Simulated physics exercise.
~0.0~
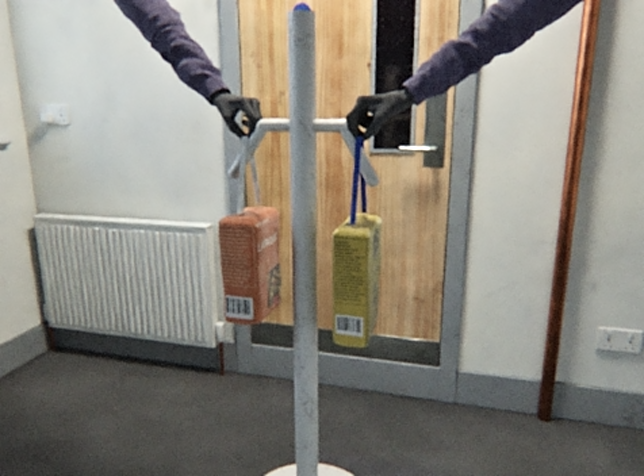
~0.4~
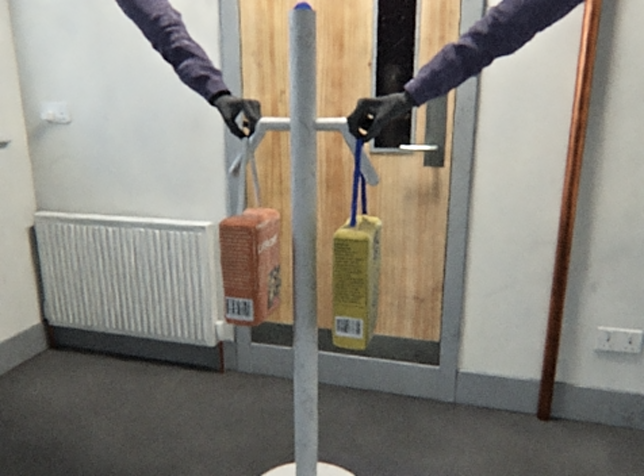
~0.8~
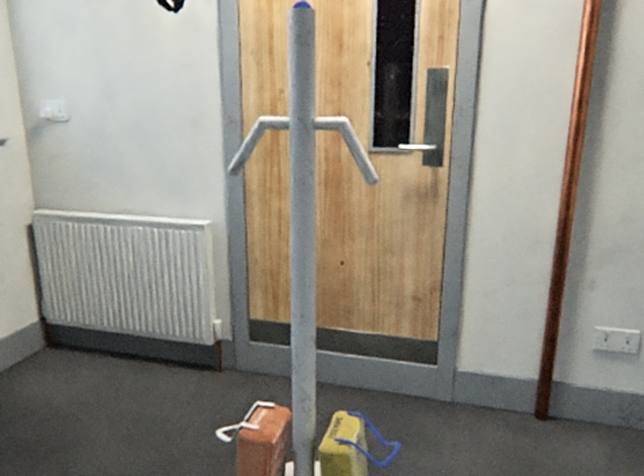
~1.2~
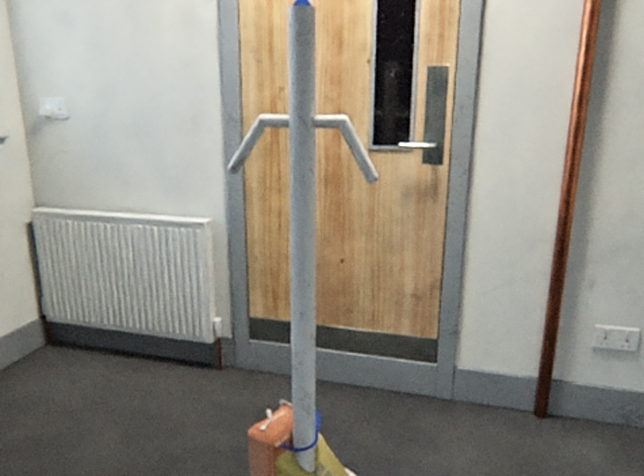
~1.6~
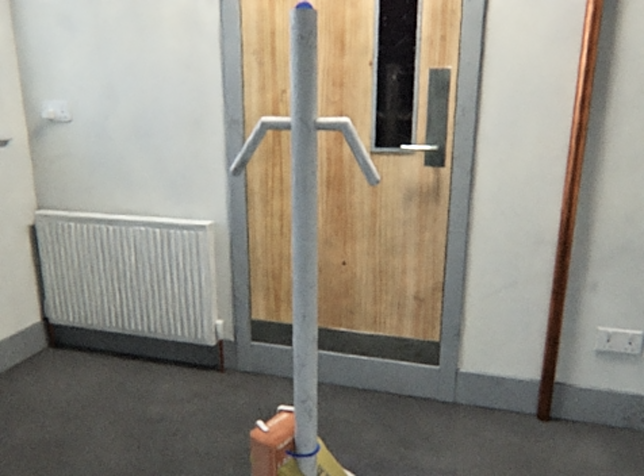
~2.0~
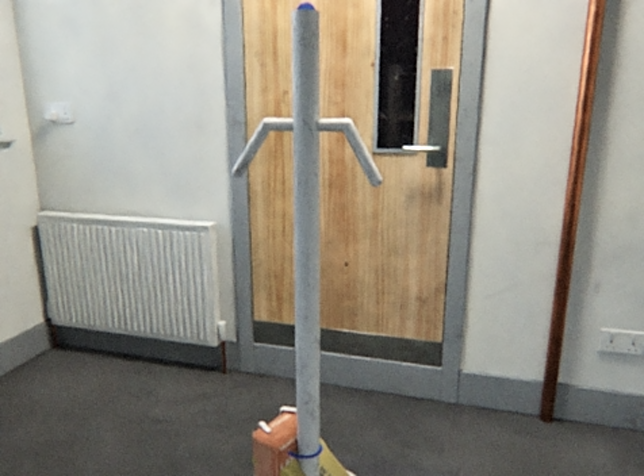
In the video, two gloved hands hold the loops of an orange sack and a yellow sack at the downward-sloping pegs of a grey post, then let go. Both sacks drop to the floor, where the yellow one ends up leaning at the post's base.
